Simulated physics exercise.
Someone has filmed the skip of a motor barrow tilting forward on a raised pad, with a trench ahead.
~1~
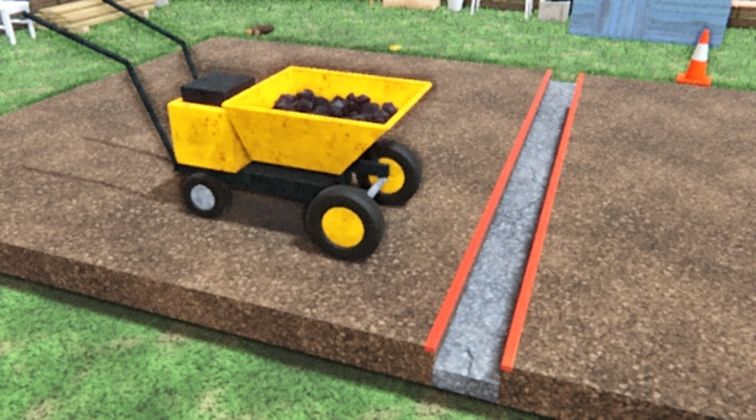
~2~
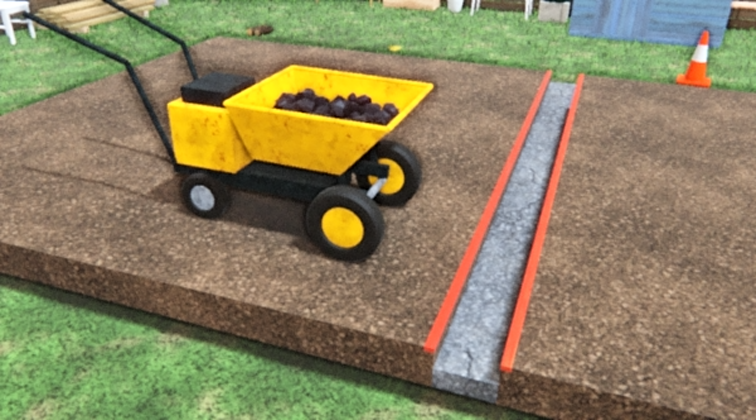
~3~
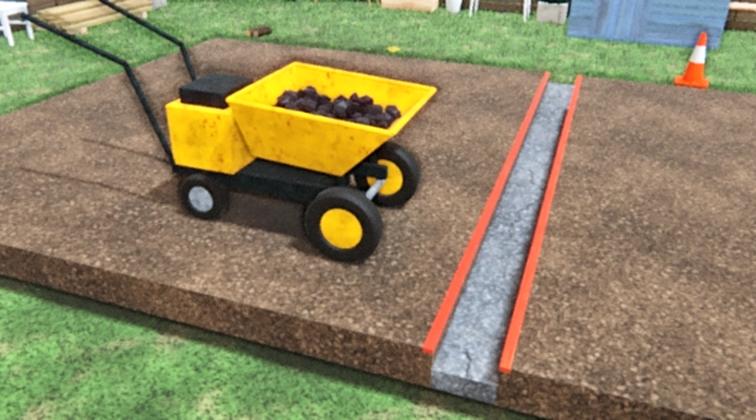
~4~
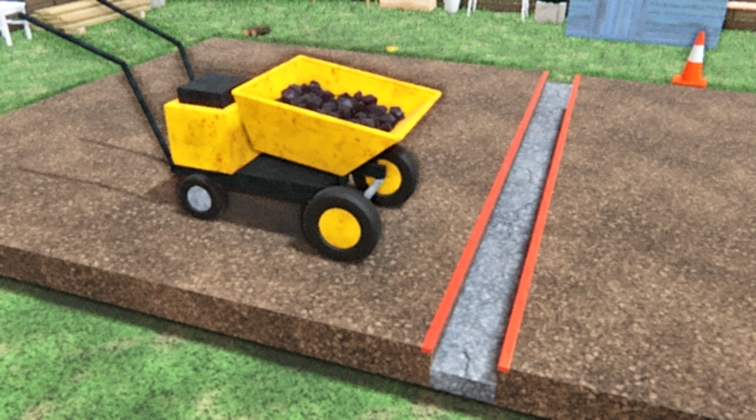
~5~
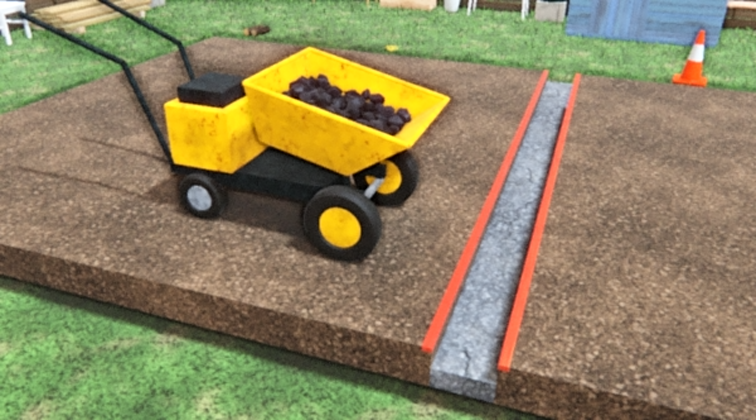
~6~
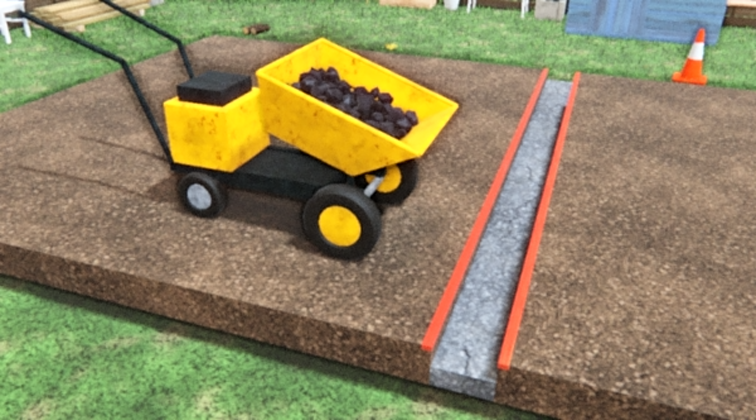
On a raised brown pad edged by grass, a yellow motor barrow loaded with dark lumps stands to the left of a narrow grey trench lined with red strips. Its skip sits level at first, then tilts forward slightly, and by the end slopes clearly toward the right, the lumps still inside.
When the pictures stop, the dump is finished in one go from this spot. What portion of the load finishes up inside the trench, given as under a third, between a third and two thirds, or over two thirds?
Fraction in: Above two thirds.
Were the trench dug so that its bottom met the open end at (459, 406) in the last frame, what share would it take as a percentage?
Estimate: Approx. 100 in a hundred.
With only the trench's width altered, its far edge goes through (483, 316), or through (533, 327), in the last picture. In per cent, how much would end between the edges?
First case 40 %, second case 90 %.
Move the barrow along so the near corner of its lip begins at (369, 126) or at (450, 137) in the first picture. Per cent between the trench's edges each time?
Roughly 70 per cent first, then roughly 10 per cent.
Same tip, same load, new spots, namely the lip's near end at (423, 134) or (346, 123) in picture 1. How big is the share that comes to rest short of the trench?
0 % and 30 %.
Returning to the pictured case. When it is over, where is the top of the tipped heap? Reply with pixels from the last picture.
Estimated top, final frame: Near (500, 233).
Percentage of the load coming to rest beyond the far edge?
That share comes out near 10 in a hundred.
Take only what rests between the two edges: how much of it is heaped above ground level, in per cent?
35 %, roughly.
Just after the last frame, skip tipped steeply; every one in the skip.
A moment on, skip tipped right over; the larger part in the skip; just a few short of the trench; roughly a quarter in or heaped over the trench; just a few falling.
Further on, skip tipped right over; about a tenth in the skip; just a few short of the trench; the larger part in or heaped over the trench; about a tenth beyond it.
When it is over, skip tipped right over; about a tenth in the skip; just a few short of the trench; the larger part in or heaped over the trench; about a tenth beyond it.
